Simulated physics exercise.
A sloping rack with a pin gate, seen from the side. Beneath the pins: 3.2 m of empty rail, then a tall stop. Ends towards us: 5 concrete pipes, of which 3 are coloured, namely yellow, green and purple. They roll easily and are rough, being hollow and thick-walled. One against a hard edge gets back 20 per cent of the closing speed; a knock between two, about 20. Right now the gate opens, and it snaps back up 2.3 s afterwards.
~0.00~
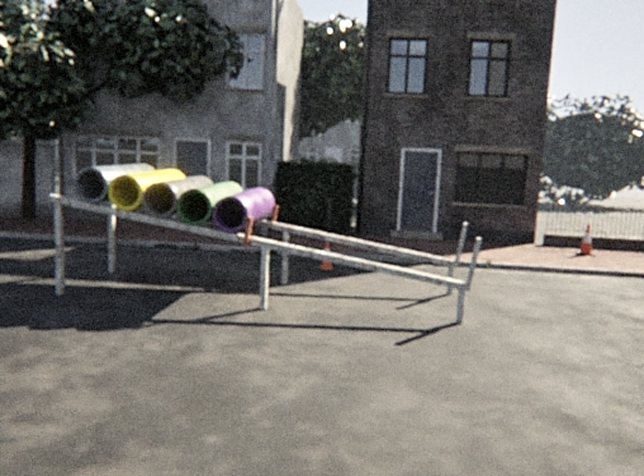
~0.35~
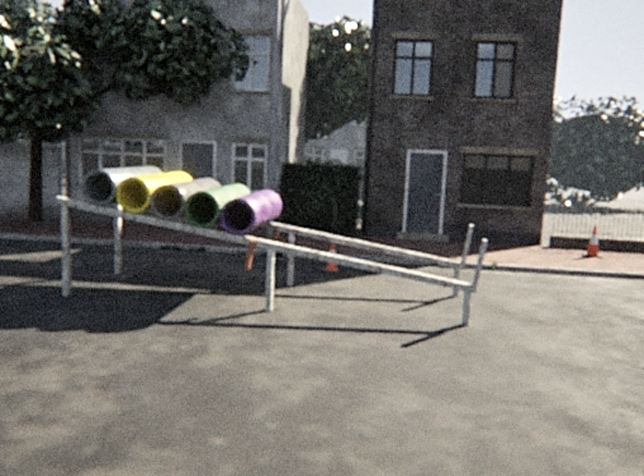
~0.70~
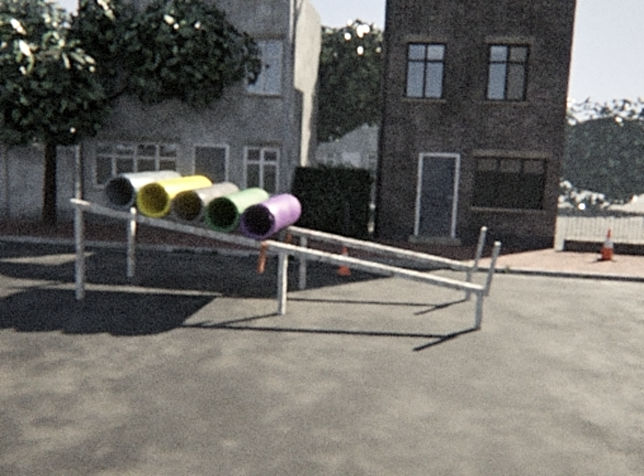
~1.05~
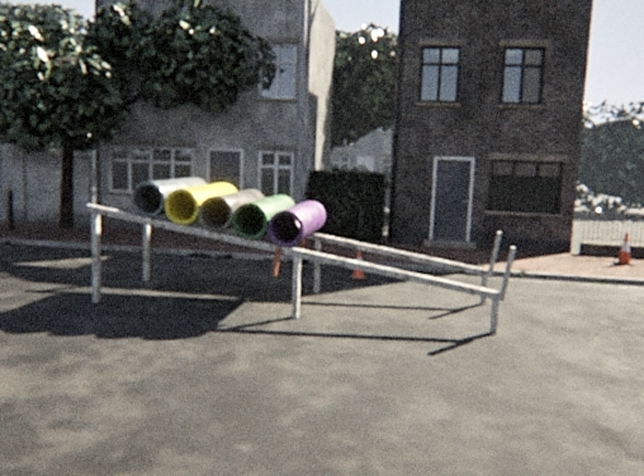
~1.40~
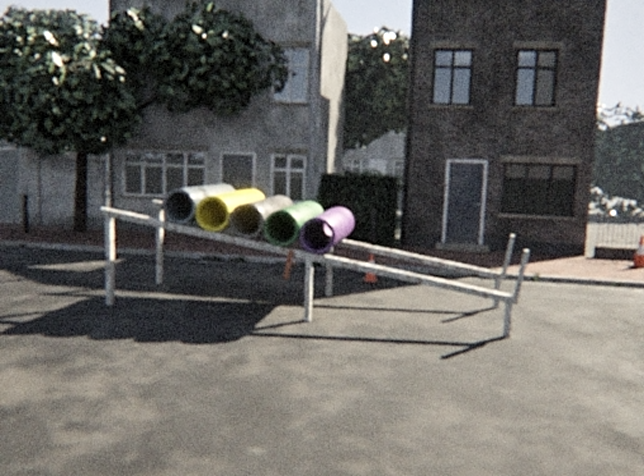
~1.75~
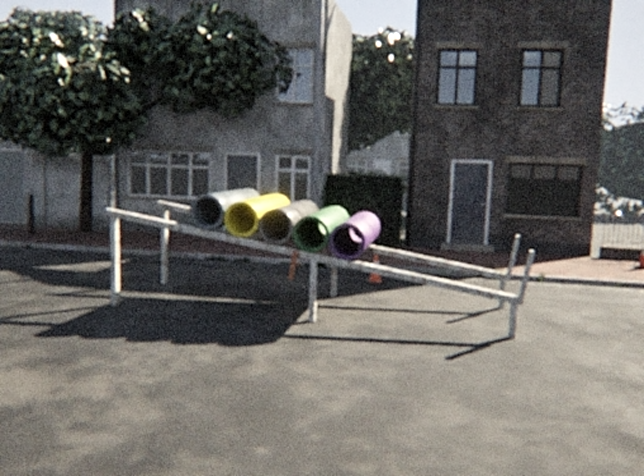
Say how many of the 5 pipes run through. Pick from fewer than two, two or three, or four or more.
The number is four or more.
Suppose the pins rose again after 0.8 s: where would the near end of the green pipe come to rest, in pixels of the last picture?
I'd put it somewhere around (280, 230).
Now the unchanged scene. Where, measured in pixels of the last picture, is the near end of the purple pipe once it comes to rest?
My best guess is somewhere around (504, 274).
After 2.0 s, yellow is on the rails, 55 cm above the pins, rolling right; green is on the rails, 50 cm below the pins, rolling right; purple is on the rails, 100 cm below the pins, rolling right; 2 of 5 have passed.
After 2.3 s, yellow is on the rails, 15 cm above the pins, rolling right; green is on the rails, 90 cm below the pins, rolling right; purple is on the rails, 145 cm below the pins, rolling right; 3 of 5 have passed.
After 2.5 s, yellow is in the air, 20 cm below the pins, rolling right; green is on the rails, 125 cm below the pins, rolling right; purple is on the rails, 175 cm below the pins, rolling right; 4 of 5 have passed.
At rest (4.1 s), yellow is on the rails, 130 cm below the pins; green is on the rails, 235 cm below the pins; purple is on the rails, 285 cm below the pins; 4 of 5 have passed.
